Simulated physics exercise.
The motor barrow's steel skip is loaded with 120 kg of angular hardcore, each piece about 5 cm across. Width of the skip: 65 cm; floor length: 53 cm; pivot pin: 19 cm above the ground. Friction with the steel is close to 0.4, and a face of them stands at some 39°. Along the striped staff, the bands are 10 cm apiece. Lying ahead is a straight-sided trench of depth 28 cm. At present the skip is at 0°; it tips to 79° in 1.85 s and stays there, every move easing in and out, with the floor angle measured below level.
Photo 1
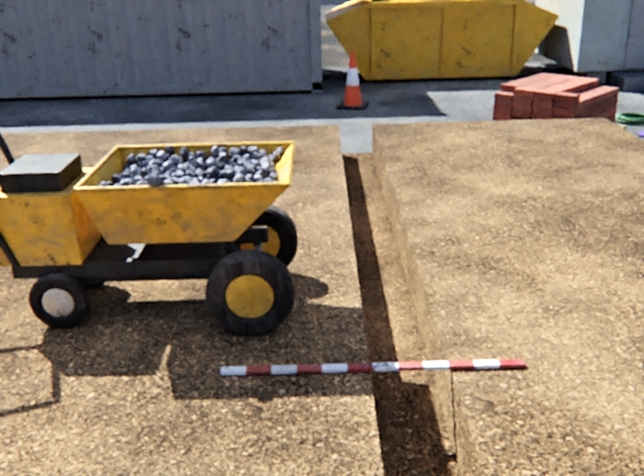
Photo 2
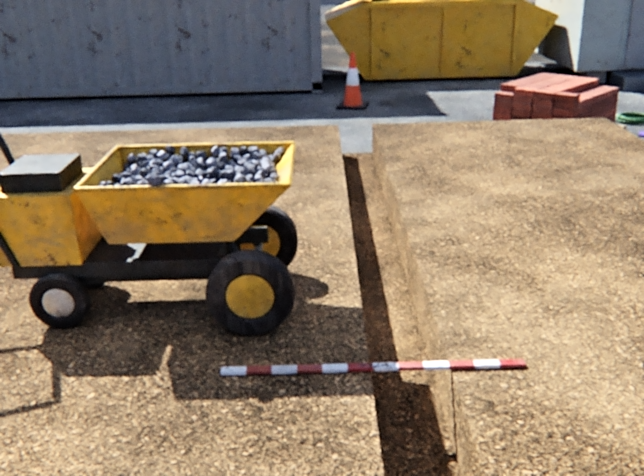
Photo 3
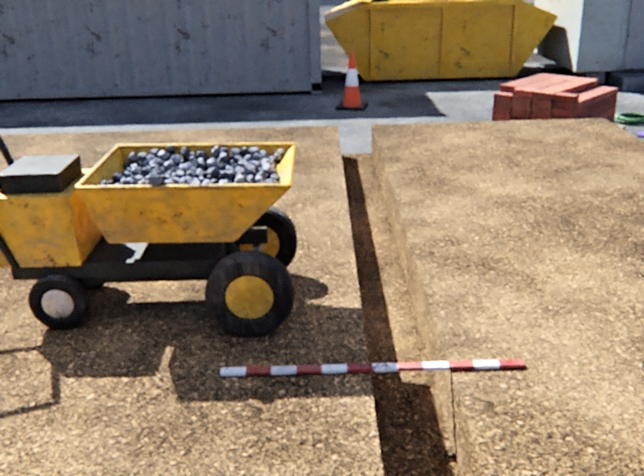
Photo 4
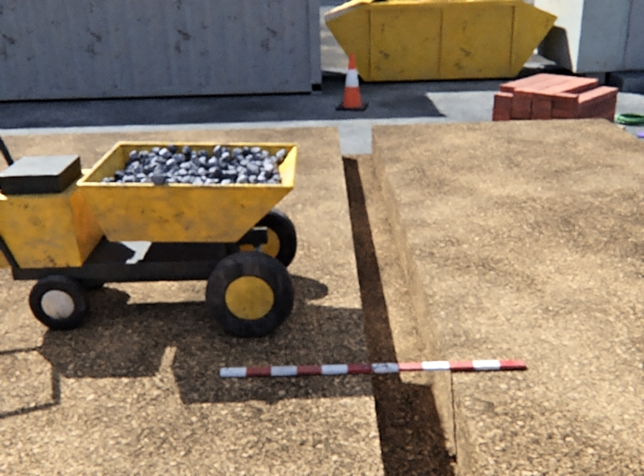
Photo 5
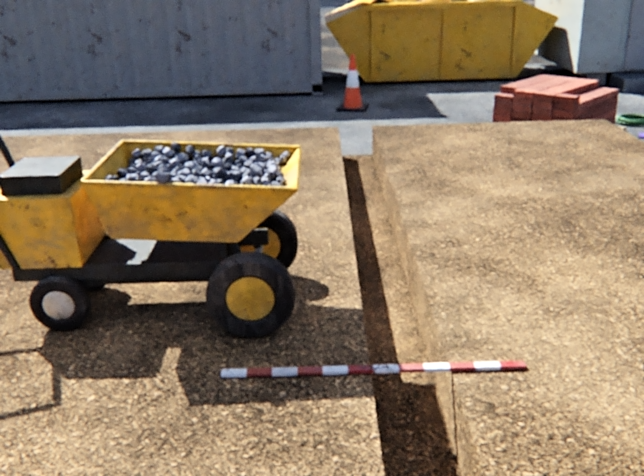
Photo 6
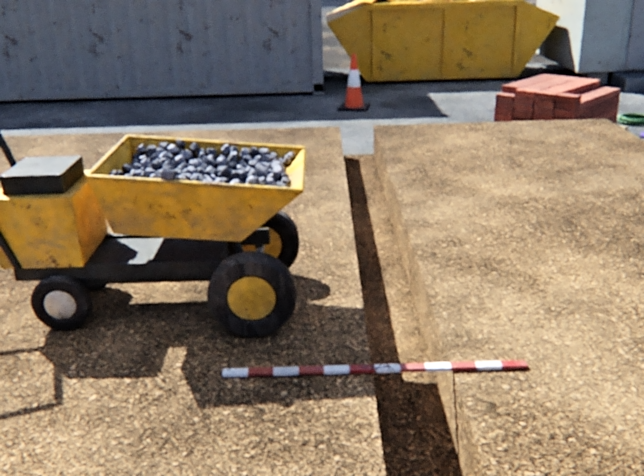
To begin with, a small yellow motor barrow loaded with grey stones sits level beside a narrow trench, a red-and-white striped staff lying in front of it. Then the skip slowly begins to tilt, its rear rising and its front edge shifting slightly right, while the wheels and the stones' heap barely change.
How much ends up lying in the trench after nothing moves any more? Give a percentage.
A share of about 97 per cent.
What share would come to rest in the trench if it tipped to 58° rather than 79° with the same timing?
Near 50 per cent then.
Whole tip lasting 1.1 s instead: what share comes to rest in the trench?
I'd put it at roughly 90 per cent.
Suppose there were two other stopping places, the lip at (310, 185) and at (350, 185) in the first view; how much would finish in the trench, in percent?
Roughly 75 in a hundred from the first, 10 in a hundred from the second.
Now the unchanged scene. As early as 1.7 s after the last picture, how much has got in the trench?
Close to 75 per cent at that time.
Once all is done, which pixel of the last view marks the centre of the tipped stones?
Their middle ends up near (399, 330).
Then, 1.1 s after the last picture the floor is at 67°, 99 % in the skip, 1 % in the trench; the foremost stones are at (390, 280).
Then, 1.7 s after the last picture the floor is at 79°, 24 % in the skip, 74 % in the trench, 2 % past the trench; the foremost stones are at (452, 277).
Then, 2.0 s after the last picture the floor is at 79°, 3 % in the skip, 94 % in the trench, 3 % past the trench; the foremost stones are at (464, 281).
Then, 4.0 s after the last picture the floor is at 79°, 0 % in the skip, 97 % in the trench, 3 % past the trench; the foremost stones are at (465, 283).
